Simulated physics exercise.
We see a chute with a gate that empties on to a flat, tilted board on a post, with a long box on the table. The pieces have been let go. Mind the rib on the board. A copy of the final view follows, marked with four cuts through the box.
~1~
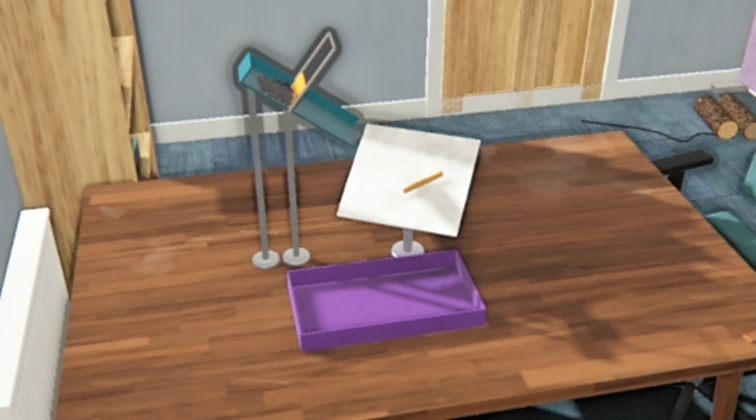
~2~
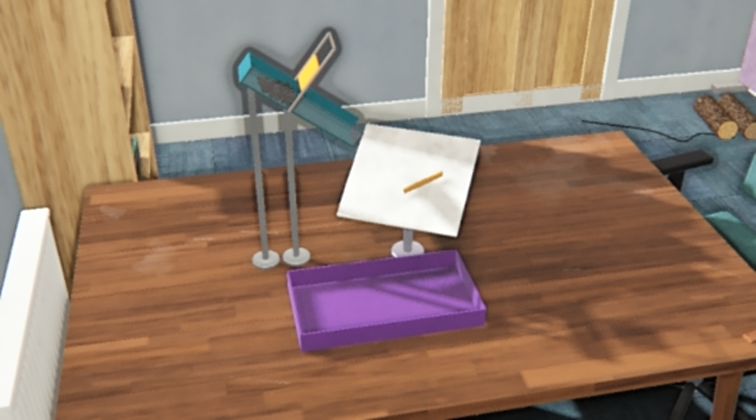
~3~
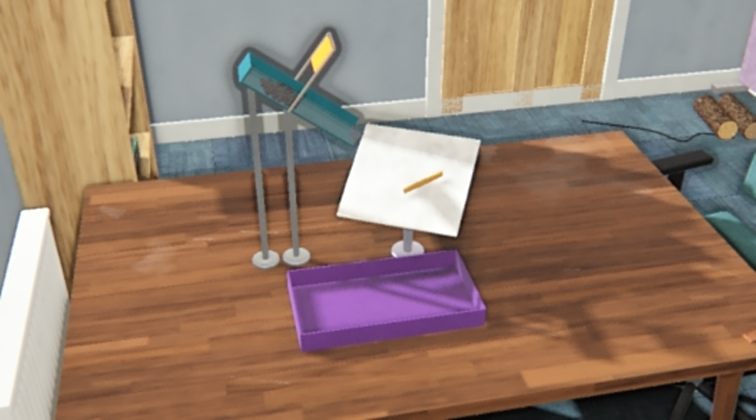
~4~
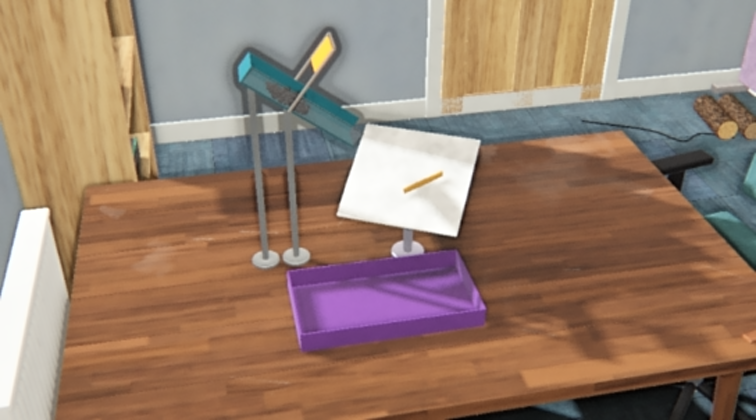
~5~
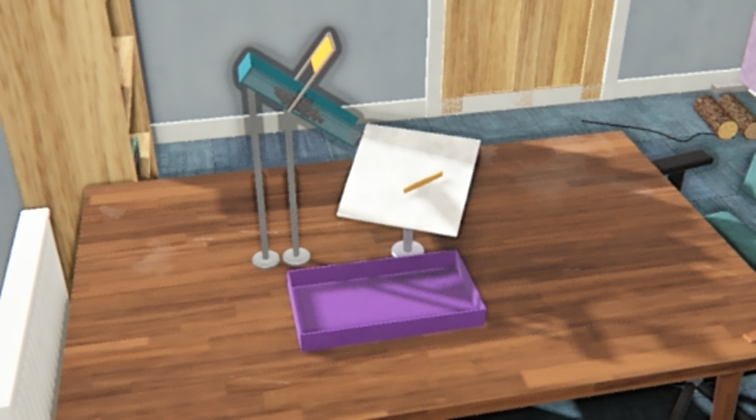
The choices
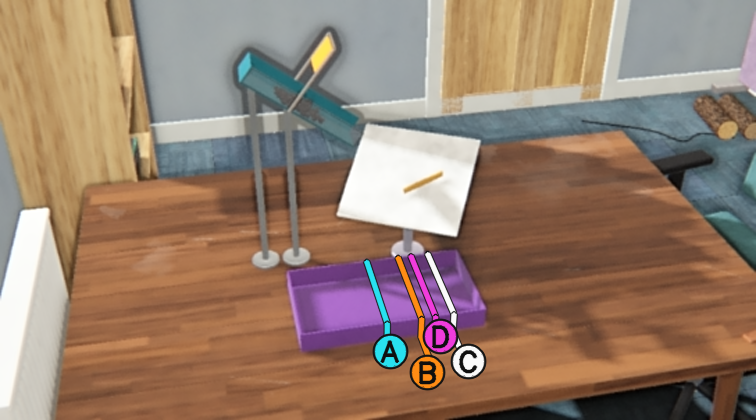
The video shows a teal chute above a tilted white board with an orange rib and a purple box on a wooden table; a yellow-marked gate slides up, then dark beans creep a short way down the chute.
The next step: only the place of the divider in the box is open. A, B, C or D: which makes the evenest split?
A.
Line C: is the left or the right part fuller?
The left side.
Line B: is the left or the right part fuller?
Left.
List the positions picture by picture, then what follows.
The first picture shows load behind the gate at (278, 91), black beans; lip of the chute at (351, 140), sloping fairly steeply.
The second picture shows middle of the board at (409, 177), tilted fairly steeply; middle of its low edge at (396, 225); of its high edge at (422, 132).
The third picture shows front corners of the box at (301, 335) and (485, 309), empty; front of the load at (294, 99).
The fourth picture shows middle of the load at (289, 99); its front at (308, 107), about a quarter of the way to the lip; rib from (443, 171) to (403, 189).
The fifth picture shows middle of the load at (301, 108); its front at (323, 120), about half of the way to the lip.
On the marked copy, line A crosses the front rim at (387, 323); line B crosses the front rim at (421, 318); line C crosses the front rim at (453, 313); line D crosses the front rim at (435, 316).
Choosing A, of what is caught, about half on the left of the divider, about half on the right.
Choosing B, of what is caught, nearly all on the left of the divider, a stray few on the right.
Choosing C, of what is caught, all on the left of the divider, none on the right.
Choosing D, of what is caught, nearly all on the left of the divider, a stray few on the right.
